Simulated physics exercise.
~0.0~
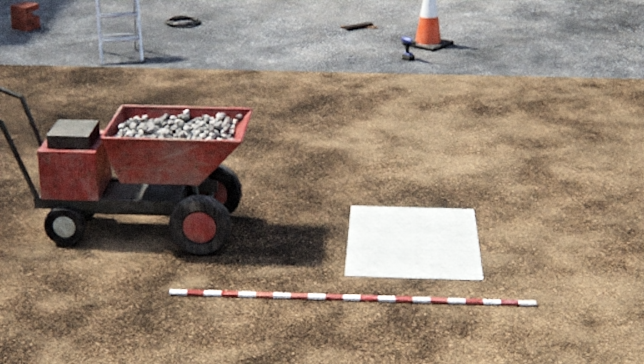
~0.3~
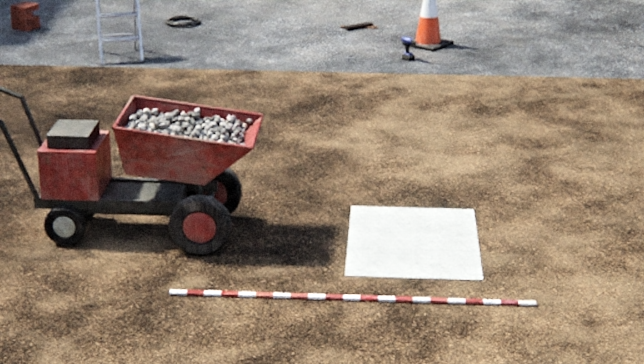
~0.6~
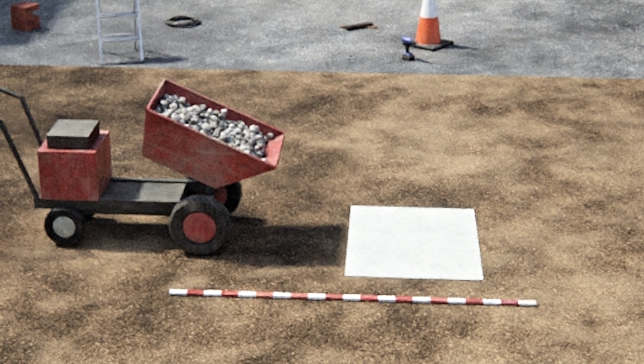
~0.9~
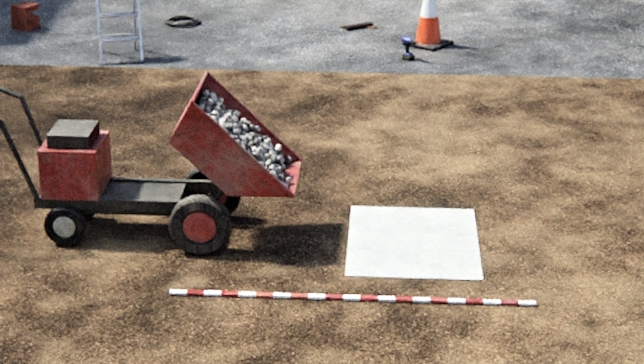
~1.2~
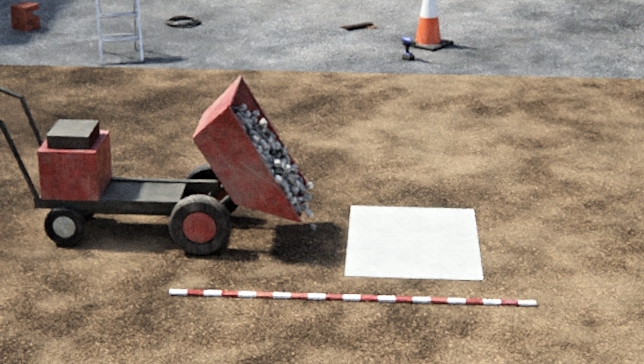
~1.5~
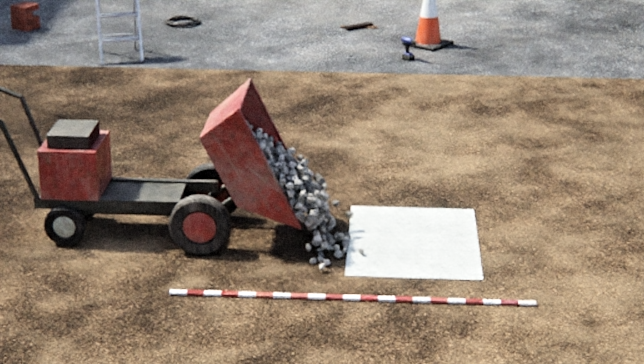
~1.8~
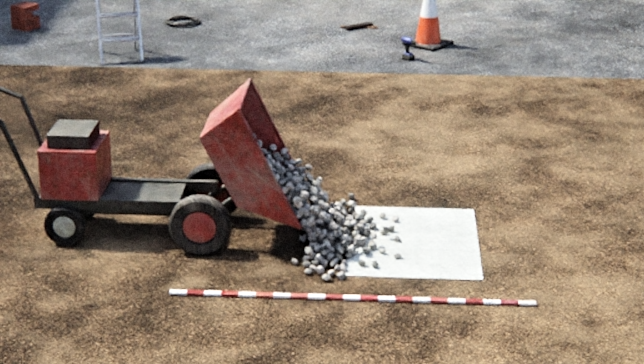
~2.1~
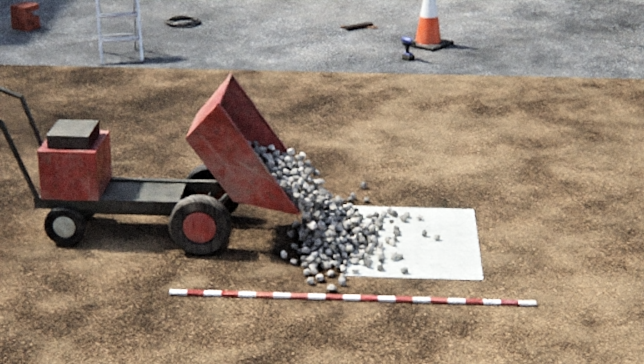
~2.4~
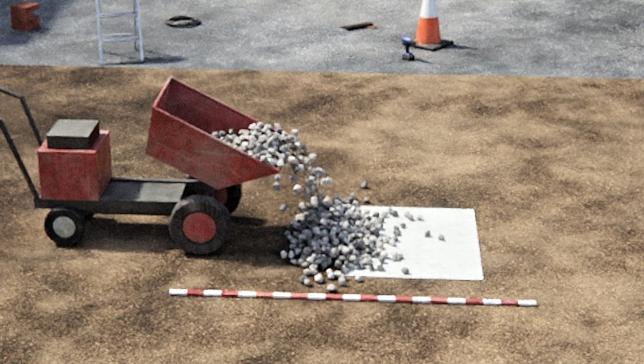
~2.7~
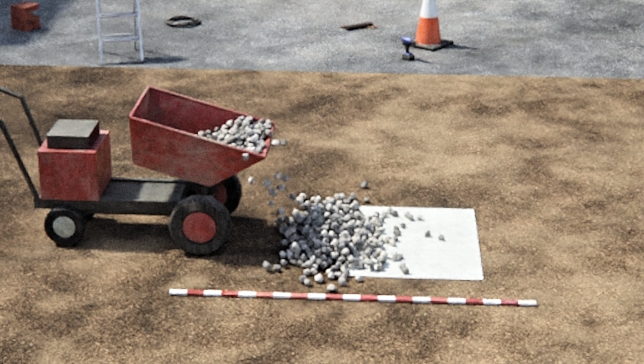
On a patch of bare brown soil beside a grey gravel strip, a small red barrow loaded with pale stones stands to the left of a flat white sheet, with a red-and-white striped staff lying in front. The tray tips steadily forward to the right until it is steep, and the stones begin sliding over its lip. They pour down into a heap, some scattering onto the sheet's left side. The tray then swings back as more stones drop. It ends slightly tilted, still holding many stones, with most of the spilled heap short of the sheet.
